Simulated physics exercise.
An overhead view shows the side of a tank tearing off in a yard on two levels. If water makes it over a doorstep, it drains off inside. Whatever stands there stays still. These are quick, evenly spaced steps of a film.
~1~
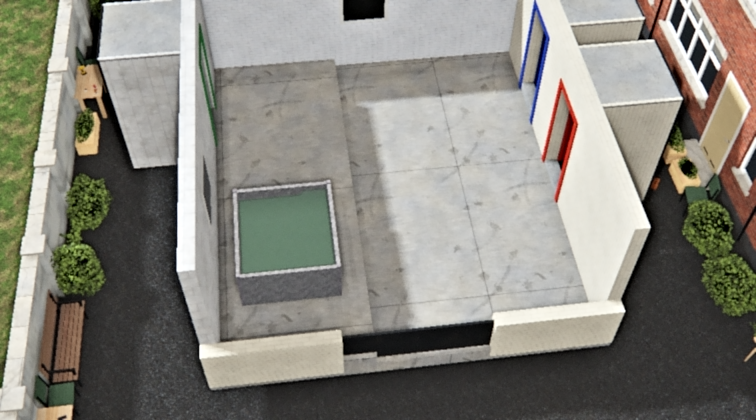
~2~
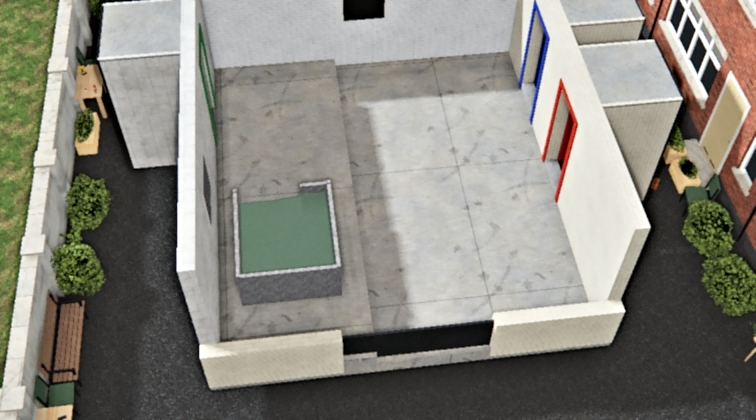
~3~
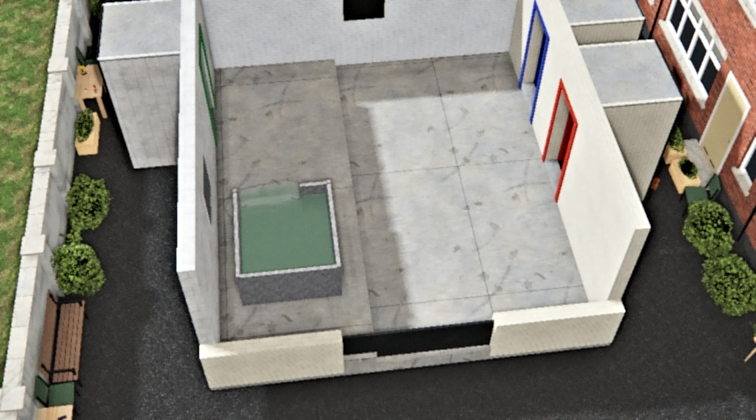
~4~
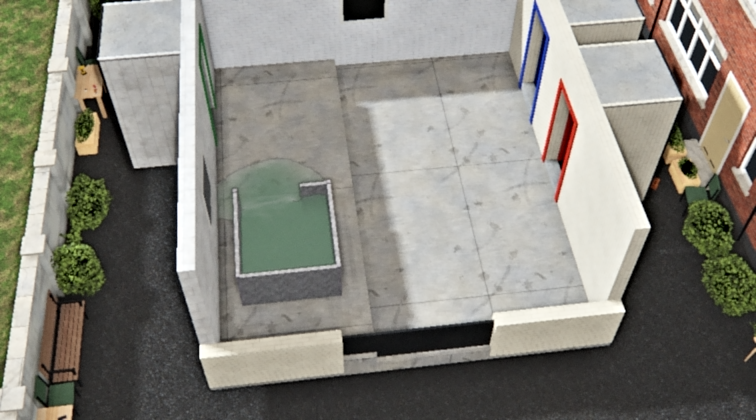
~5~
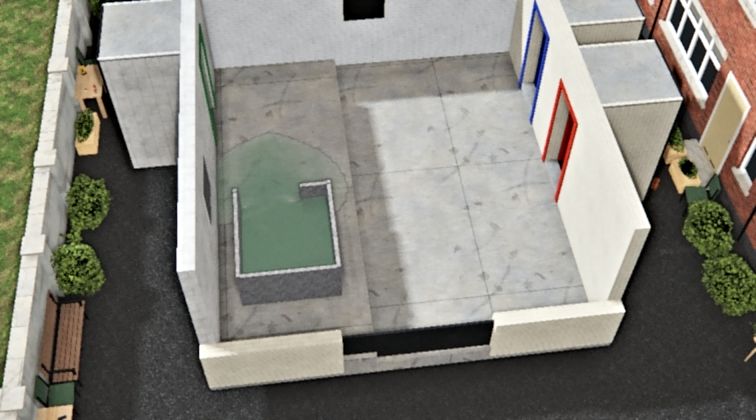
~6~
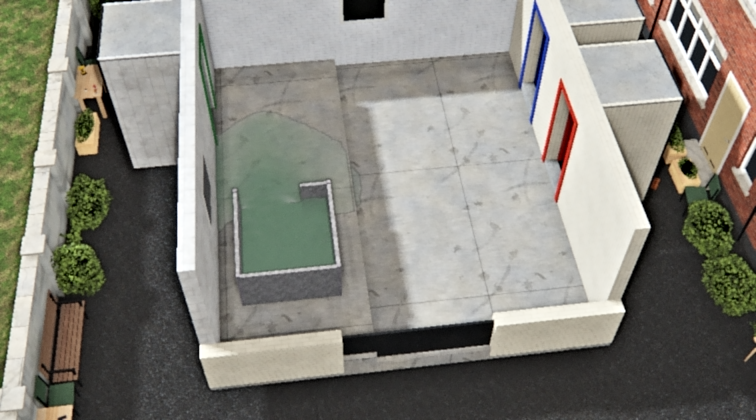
Open tank of green water in a walled yard losing part of its far side, water pouring out and spreading across grey paving.
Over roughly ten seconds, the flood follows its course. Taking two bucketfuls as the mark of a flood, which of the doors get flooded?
The green door gets flooded, the blue door stays below the mark, the red door stays below the mark.
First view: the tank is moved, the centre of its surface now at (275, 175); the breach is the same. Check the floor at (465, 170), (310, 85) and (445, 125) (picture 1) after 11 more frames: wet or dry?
Result: Spared; inundated; spared.
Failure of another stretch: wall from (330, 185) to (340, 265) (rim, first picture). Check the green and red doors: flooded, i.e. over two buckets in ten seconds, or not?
Then the green one comes in low, and the red one overshoots.
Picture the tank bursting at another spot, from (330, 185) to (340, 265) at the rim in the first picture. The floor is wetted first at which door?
That would be the door marked red.
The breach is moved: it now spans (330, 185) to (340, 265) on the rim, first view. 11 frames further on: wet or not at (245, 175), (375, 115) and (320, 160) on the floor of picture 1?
Going through them one by one, I'd say high and dry, then high and dry, then high and dry.
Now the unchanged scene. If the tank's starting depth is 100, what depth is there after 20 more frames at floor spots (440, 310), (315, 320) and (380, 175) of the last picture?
Going place by place: 0 %, 0 % and 0 %.
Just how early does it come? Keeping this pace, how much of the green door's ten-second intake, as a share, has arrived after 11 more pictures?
By my reckoning, 25 percent.
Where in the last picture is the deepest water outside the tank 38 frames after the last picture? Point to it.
Somewhere around (482, 86).
A moment on, water covers 30 % of the floor; the green door under two buckets in, the blue door not reached, the red door not reached.
Next, water covers 35 % of the floor; the green door under two buckets in, the blue door not reached, the red door not reached.
Then, water covers 40 % of the floor; the green door over two buckets in, the blue door not reached, the red door not reached.
Later, water covers 65 % of the floor; the green door over two buckets in, the blue door under two buckets in, the red door wet at the sill, nothing in.
In the end, water covers 90 % of the floor; the green door over two buckets in, the blue door under two buckets in, the red door wet at the sill, nothing in.
